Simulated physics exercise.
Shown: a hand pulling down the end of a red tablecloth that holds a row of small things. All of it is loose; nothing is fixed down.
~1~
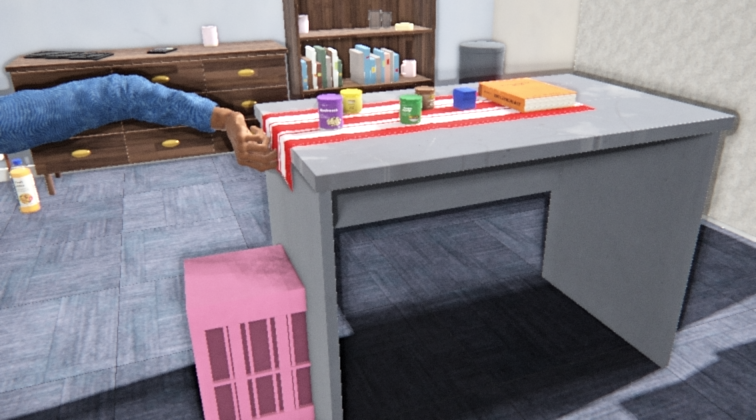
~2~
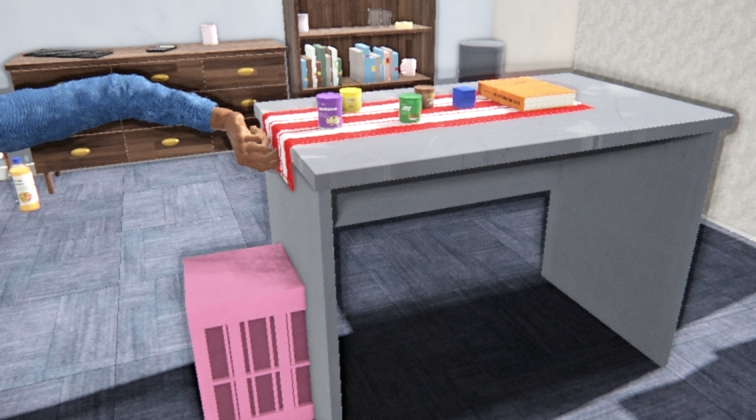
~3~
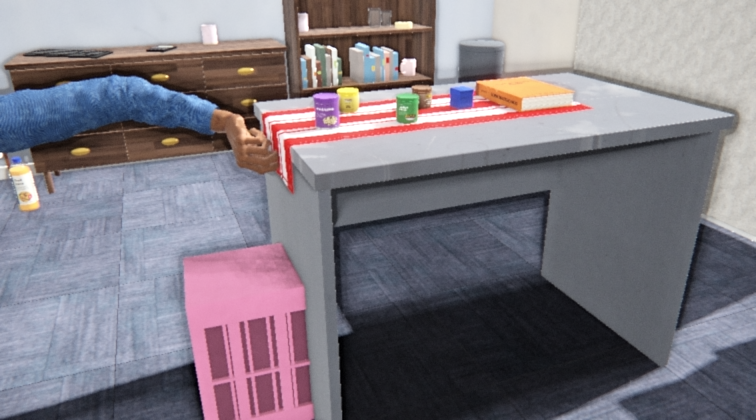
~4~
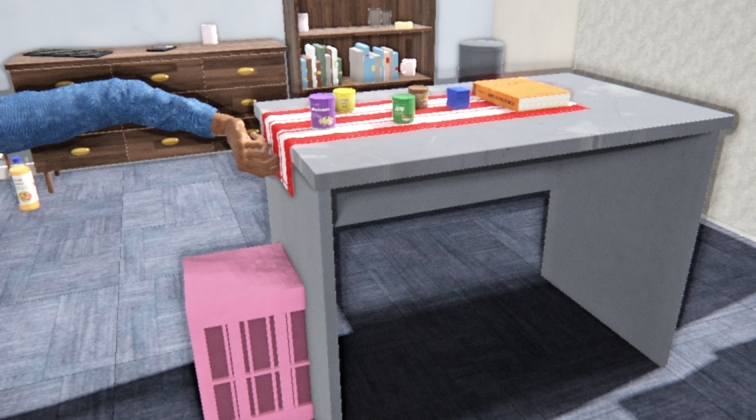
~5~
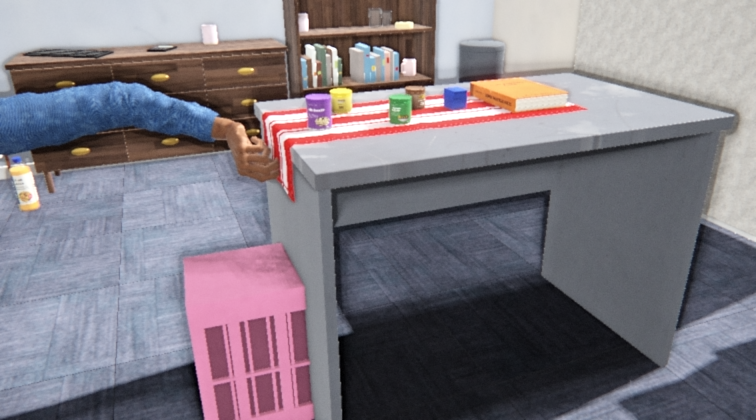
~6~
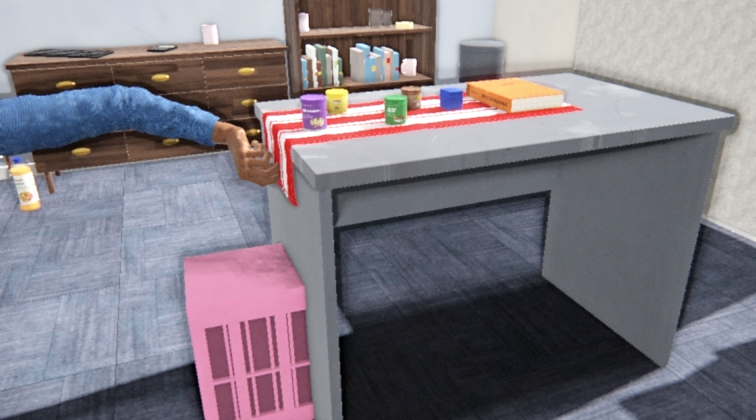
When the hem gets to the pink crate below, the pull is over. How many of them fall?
Two leave.
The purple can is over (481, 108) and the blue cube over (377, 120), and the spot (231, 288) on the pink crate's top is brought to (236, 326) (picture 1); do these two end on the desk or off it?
In the end the purple can rides it out; meanwhile the blue cube gets dislodged.
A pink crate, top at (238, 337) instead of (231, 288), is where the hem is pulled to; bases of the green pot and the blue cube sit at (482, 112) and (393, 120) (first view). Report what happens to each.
The green pot stays put, the blue cube is lost.
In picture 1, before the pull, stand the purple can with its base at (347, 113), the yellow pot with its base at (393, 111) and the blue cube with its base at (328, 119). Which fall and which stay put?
You'd see the purple can go down, the yellow pot hang on and the blue cube go down.
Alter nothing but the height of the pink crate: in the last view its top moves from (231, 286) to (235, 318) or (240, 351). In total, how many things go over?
It comes to 3 and 4 over the edge.
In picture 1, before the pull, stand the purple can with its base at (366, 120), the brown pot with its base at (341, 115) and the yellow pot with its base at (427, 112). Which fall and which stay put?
The purple can ends up off the top, the brown pot ends up off the top, the yellow pot ends up on top still.
Soon after, hem near (281, 209); all still up.
Then, hem near (283, 250); purple can gone.
Further on, hem on the crate; purple can and yellow pot gone.
At rest, hem on the crate; purple can and yellow pot gone. The count of fallen things is two.
